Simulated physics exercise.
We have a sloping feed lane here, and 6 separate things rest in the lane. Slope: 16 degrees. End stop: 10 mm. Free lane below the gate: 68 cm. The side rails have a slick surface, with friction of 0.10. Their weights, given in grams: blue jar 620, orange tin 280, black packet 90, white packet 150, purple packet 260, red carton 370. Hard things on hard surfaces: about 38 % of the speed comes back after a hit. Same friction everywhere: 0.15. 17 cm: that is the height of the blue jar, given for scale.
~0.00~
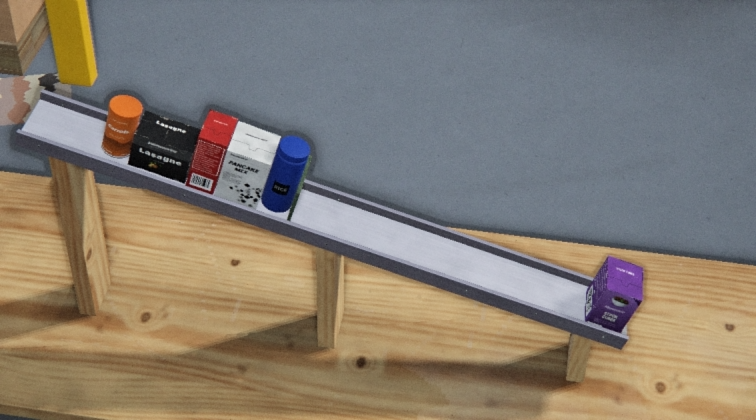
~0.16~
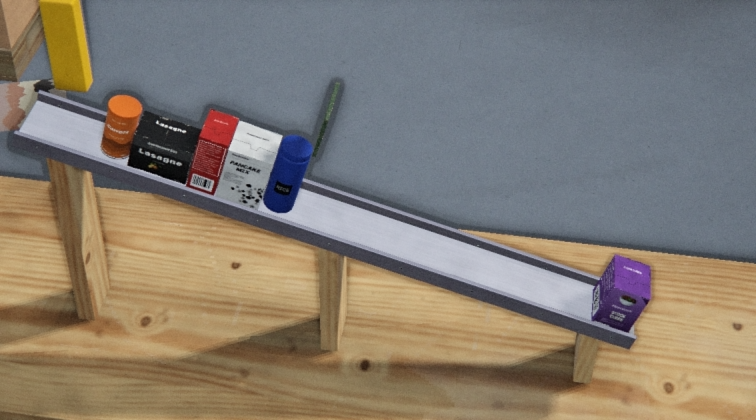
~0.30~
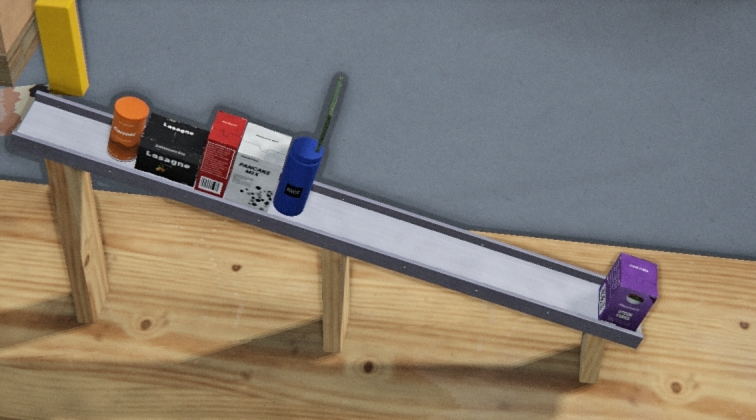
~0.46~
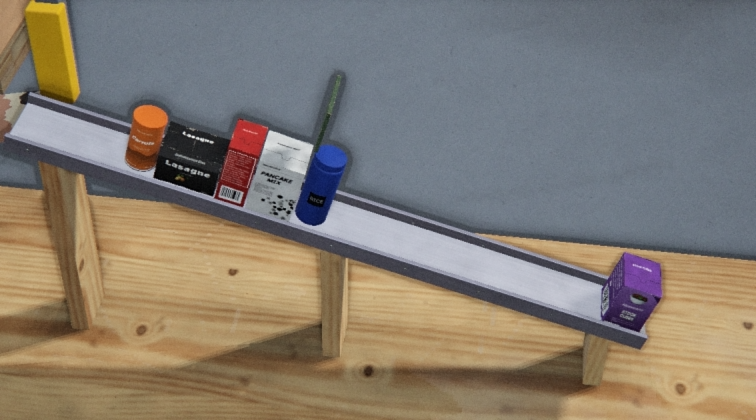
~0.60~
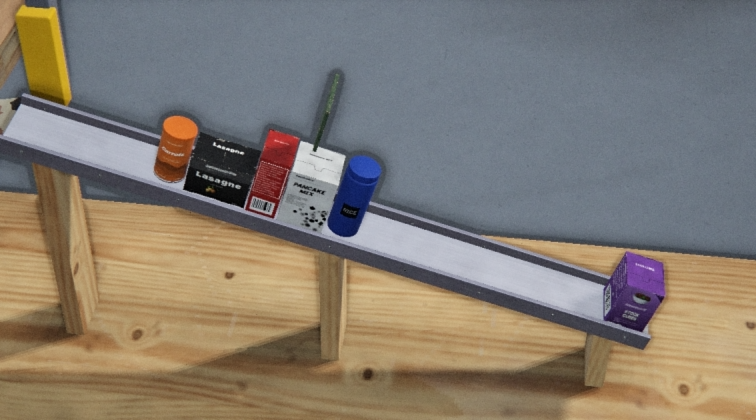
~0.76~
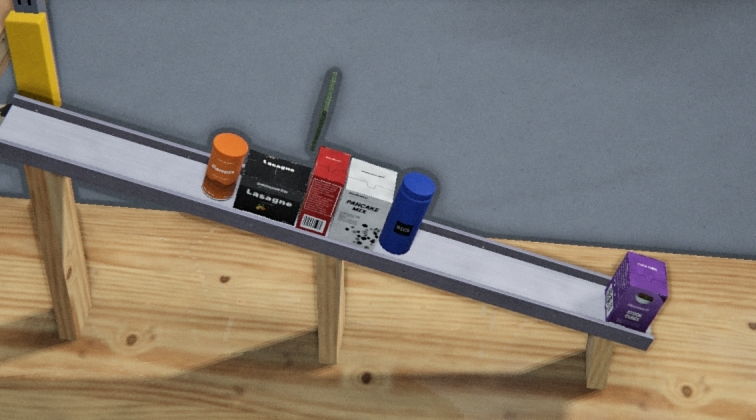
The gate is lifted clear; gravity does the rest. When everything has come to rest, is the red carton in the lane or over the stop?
It is in the lane.
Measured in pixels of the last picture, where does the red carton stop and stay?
At roughly (523, 254).
After 0.86 s, leader 42 cm from the stop; red carton near (364, 205).
After 1.06 s, leader 20 cm from the stop; red carton near (466, 236).
After 1.26 s, leader 6 cm from the stop; red carton 19° off its base near (544, 244); orange tin 31° off its base; white packet 19° off its base.
In the end (2.1 s), toppled in the lane, orange tin; the other 5 in the lane. In the last view, red carton near (523, 254).
